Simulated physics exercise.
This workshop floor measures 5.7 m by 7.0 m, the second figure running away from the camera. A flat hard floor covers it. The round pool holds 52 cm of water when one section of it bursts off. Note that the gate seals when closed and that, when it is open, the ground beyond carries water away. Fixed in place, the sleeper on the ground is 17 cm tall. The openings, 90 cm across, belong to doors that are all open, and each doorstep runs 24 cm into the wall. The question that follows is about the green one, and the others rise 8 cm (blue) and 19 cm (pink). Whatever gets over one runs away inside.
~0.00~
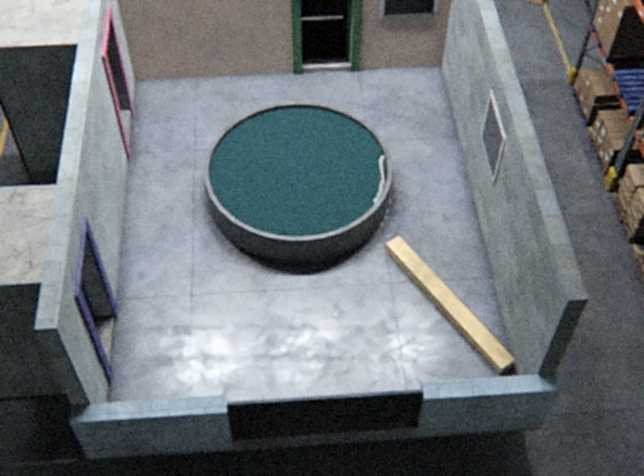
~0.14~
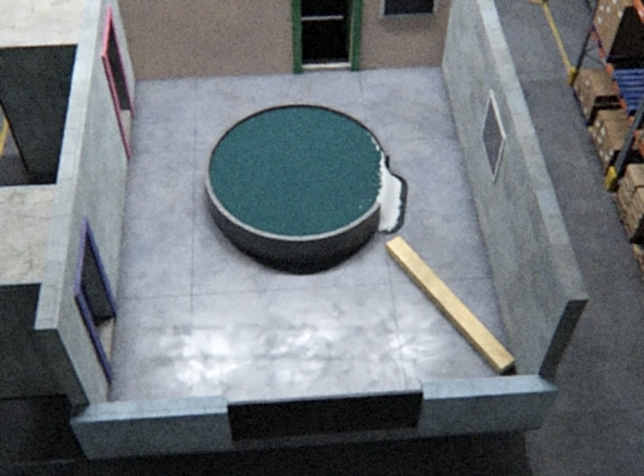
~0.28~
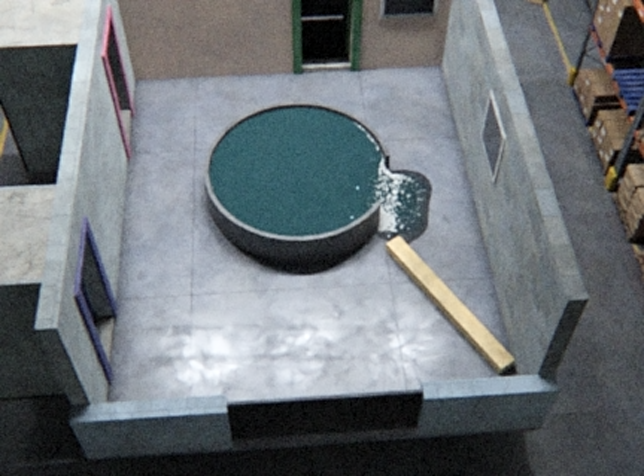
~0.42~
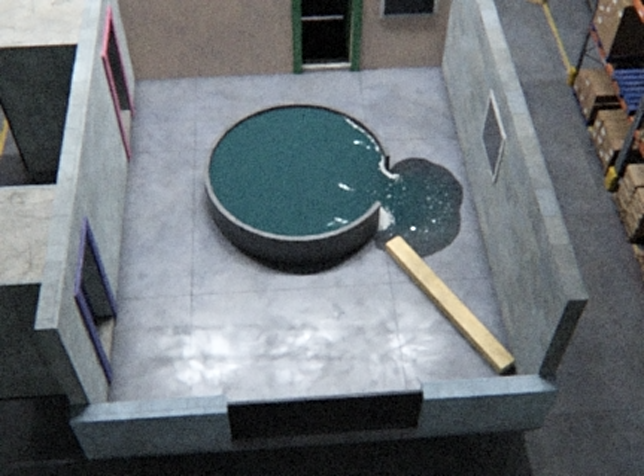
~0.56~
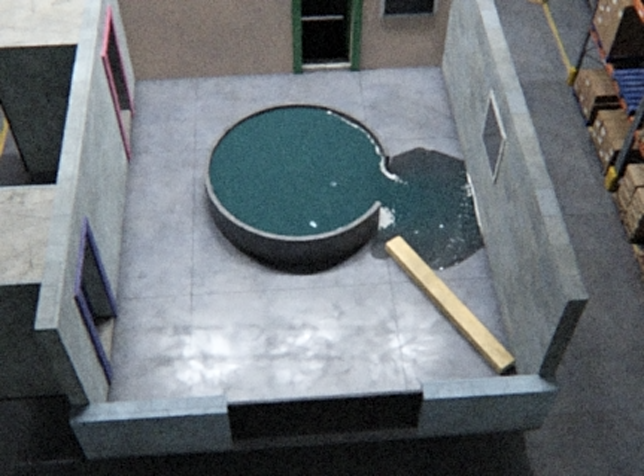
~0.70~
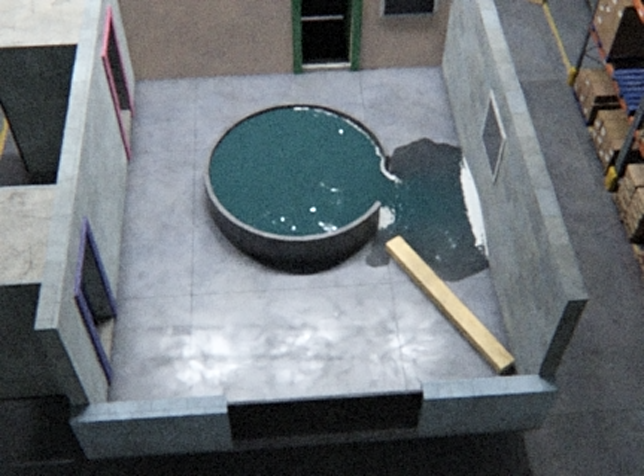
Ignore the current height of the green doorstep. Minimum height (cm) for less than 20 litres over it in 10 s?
Around 6 cm.
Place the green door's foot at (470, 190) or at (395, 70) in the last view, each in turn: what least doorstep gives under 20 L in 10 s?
You'd want roughly 29 cm there first, then roughly 13.5 cm.
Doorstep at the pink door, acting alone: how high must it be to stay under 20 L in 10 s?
At the pink door you'd want roughly 6.0 cm.
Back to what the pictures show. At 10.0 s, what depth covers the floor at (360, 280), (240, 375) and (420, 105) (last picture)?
Approx. 3 / 4 / 7 cm.
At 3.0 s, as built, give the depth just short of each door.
The blue door has 0 cm, the pink door 0 cm and the green door 5 cm.
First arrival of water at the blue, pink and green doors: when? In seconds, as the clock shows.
Blue door 5.5 seconds, pink door 5.5 seconds, green door 2.8 seconds.
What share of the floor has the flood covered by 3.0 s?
Wet: Close to 30 %.
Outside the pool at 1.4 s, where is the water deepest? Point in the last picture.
Look close to (469, 204).
After 1.4 s water covers 15 % of the floor, deepest (35 cm) near (469, 204); it has not reached the green door.
After 3.0 s water covers 30 % of the floor, deepest (38 cm) near (488, 338); 5 cm at the green door, 0 litres in over its 11 cm doorstep.
After 10.0 s water covers 95 % of the floor, deepest (16 cm) near (384, 226); 8 cm at the green door, 0 litres in over its 11 cm doorstep.
At the green door as built, the water arrived by 2.9 s and peaked near 10 cm at 8.4 s.
With a doorstep of 5.5 cm, 26 litres would have come in within the 10 s; with 7 cm, 10 litres. So under 20 litres takes about 6 cm.
